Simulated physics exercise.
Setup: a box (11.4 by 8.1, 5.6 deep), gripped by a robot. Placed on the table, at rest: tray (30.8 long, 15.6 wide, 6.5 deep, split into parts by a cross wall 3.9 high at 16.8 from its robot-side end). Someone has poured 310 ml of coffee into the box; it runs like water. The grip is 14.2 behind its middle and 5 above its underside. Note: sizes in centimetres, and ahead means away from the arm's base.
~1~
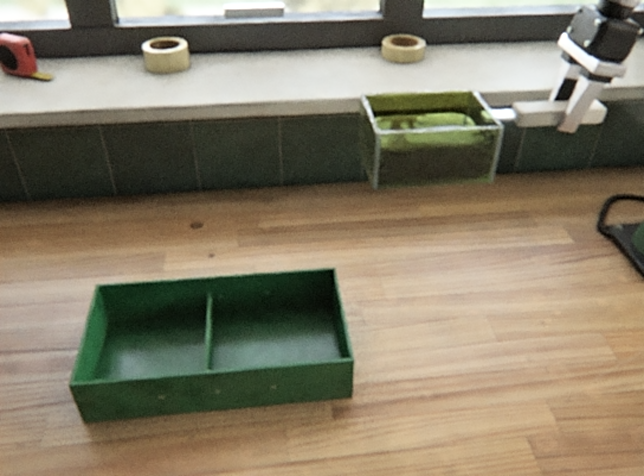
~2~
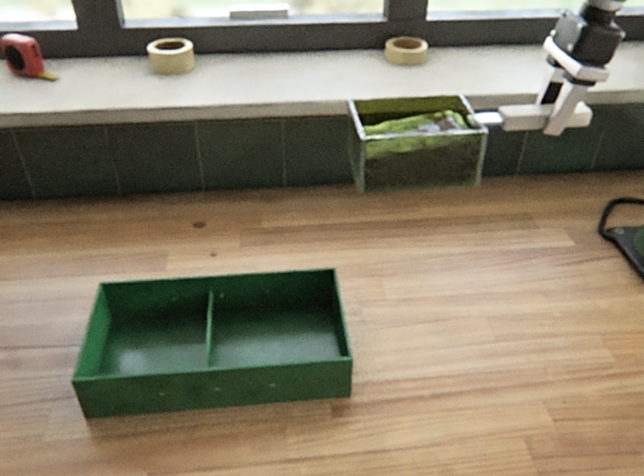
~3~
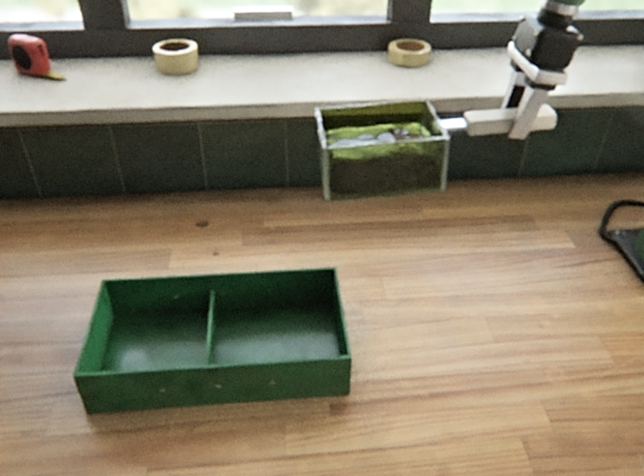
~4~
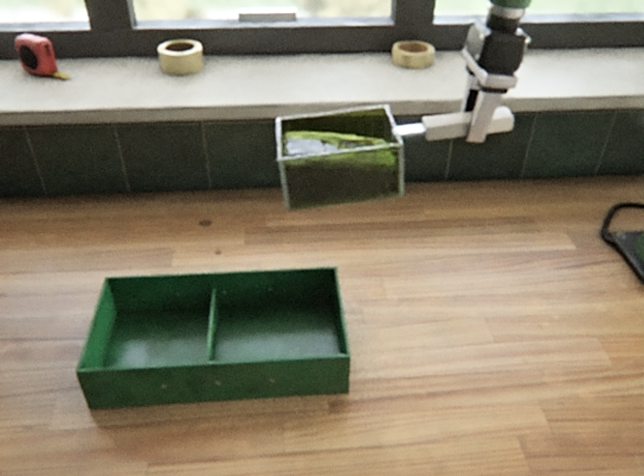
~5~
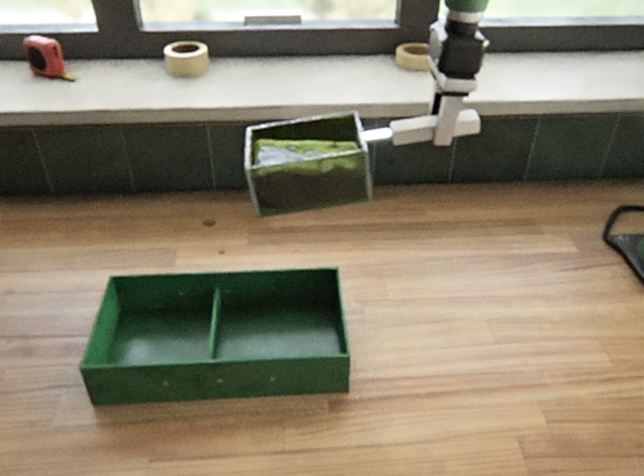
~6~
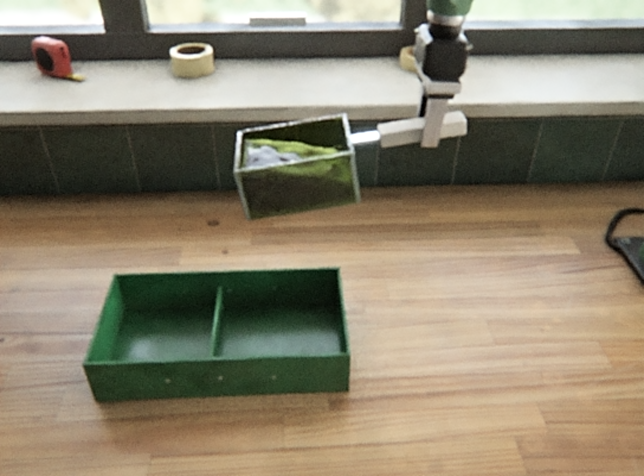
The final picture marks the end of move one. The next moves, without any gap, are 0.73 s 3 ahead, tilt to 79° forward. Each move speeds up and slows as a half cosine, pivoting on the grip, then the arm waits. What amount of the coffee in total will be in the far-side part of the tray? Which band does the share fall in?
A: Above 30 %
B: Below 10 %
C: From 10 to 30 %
Below 10 % (B).
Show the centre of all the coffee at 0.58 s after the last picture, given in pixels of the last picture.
Around (311, 295).
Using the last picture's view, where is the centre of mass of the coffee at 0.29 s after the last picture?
Centre: Close to (303, 215) in the last picture.
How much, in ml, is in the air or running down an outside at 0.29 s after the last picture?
Roughly 0 ml at that moment.
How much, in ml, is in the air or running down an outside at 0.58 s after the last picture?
Around 30 ml at that moment.
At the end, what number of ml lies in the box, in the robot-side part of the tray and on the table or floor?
Roughly 35, 240, 25 ml.
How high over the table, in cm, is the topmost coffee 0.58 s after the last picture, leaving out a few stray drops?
About 16 cm.
Then, 0.29 s later, tilted 33° forward, liquid up to 24 above the table; 315 ml in the box.
Then, 0.58 s later, tilted 72° forward, liquid up to 29 above the table; 140 ml in the robot-side part, 140 ml in the box, 30 ml in the air or running down outside.
Then, 0.93 s later, tilted 79° forward, liquid up to 55 above the table; 225 ml in the robot-side part, 65 ml in the box, 5 ml on the table or floor, 5 ml in the far-side part, 15 ml in the air or running down outside.
Then, 1.73 s later, tilted 79° forward, liquid up to 13 above the table; 245 ml in the robot-side part, 35 ml in the box, 25 ml on the table or floor, 5 ml in the far-side part.
At rest, 245 ml in the robot-side part, 35 ml in the box, 25 ml on the table or floor, 5 ml in the far-side part. That is 2 % in the far-side part of the tray.
